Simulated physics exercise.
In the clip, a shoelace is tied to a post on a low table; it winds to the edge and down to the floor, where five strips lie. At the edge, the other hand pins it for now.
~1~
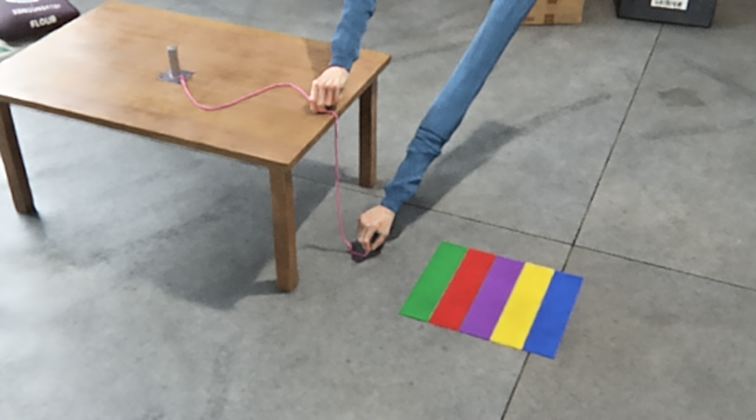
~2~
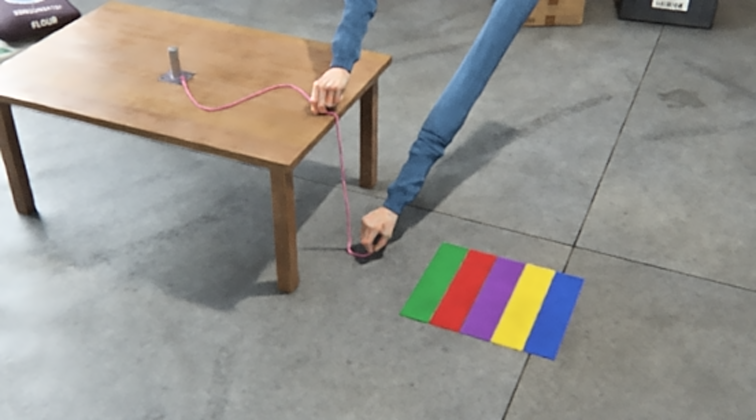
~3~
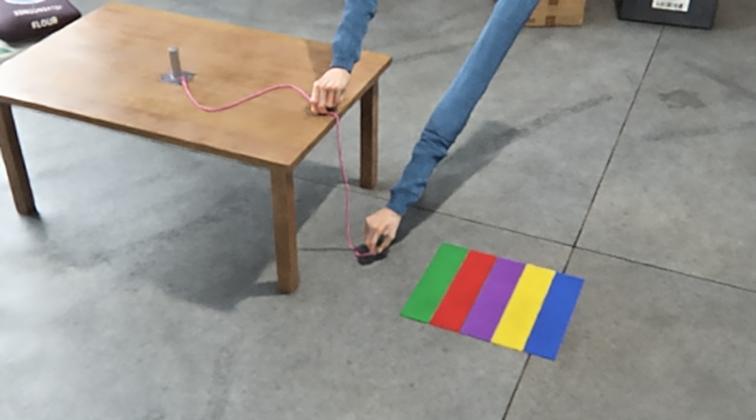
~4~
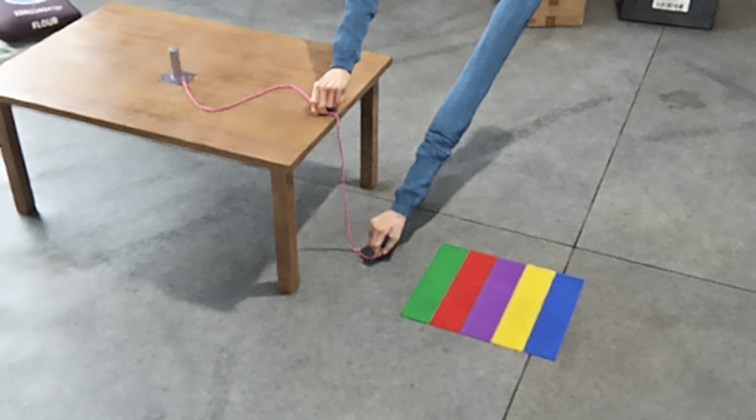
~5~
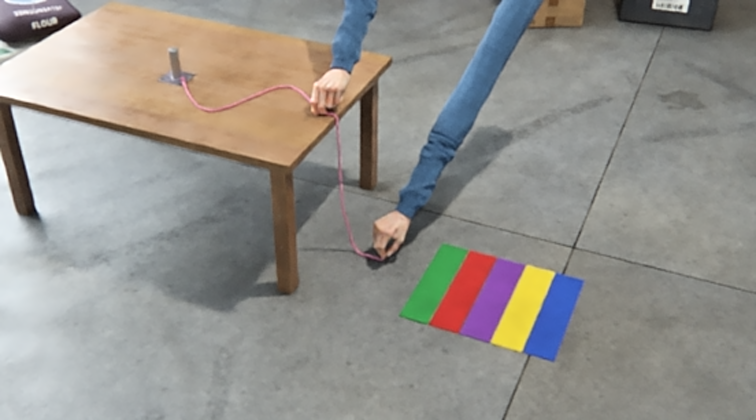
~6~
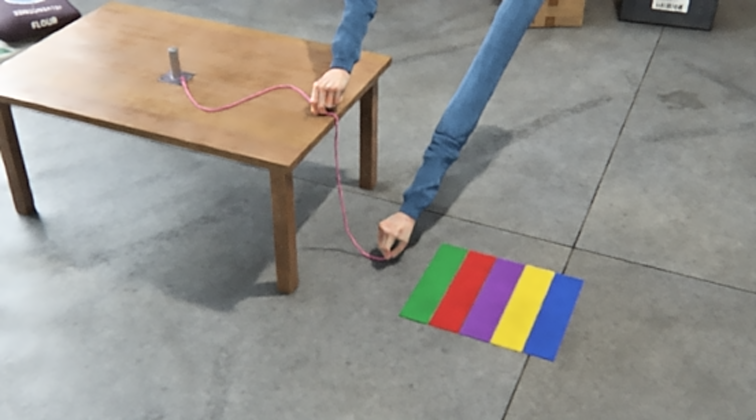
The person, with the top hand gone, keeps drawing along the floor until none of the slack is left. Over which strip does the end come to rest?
Over the blue strip.
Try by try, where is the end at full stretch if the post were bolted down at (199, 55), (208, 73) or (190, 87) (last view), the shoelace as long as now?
In order, it comes out close to (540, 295), (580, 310) and (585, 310).
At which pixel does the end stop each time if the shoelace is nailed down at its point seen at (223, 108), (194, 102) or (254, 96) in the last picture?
Respectively (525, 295), (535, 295) and (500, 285).
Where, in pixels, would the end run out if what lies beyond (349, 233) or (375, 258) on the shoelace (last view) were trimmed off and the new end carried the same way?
For the first cut it's about (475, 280), and for the second about (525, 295).
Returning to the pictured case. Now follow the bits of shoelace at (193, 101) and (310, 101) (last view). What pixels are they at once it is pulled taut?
The first ends at (225, 88) and the second at (361, 140).
Soon after, end near (503, 286); over purple.
After that, end near (536, 295); over yellow.
At the stop, end near (555, 300); over blue. Over blue.
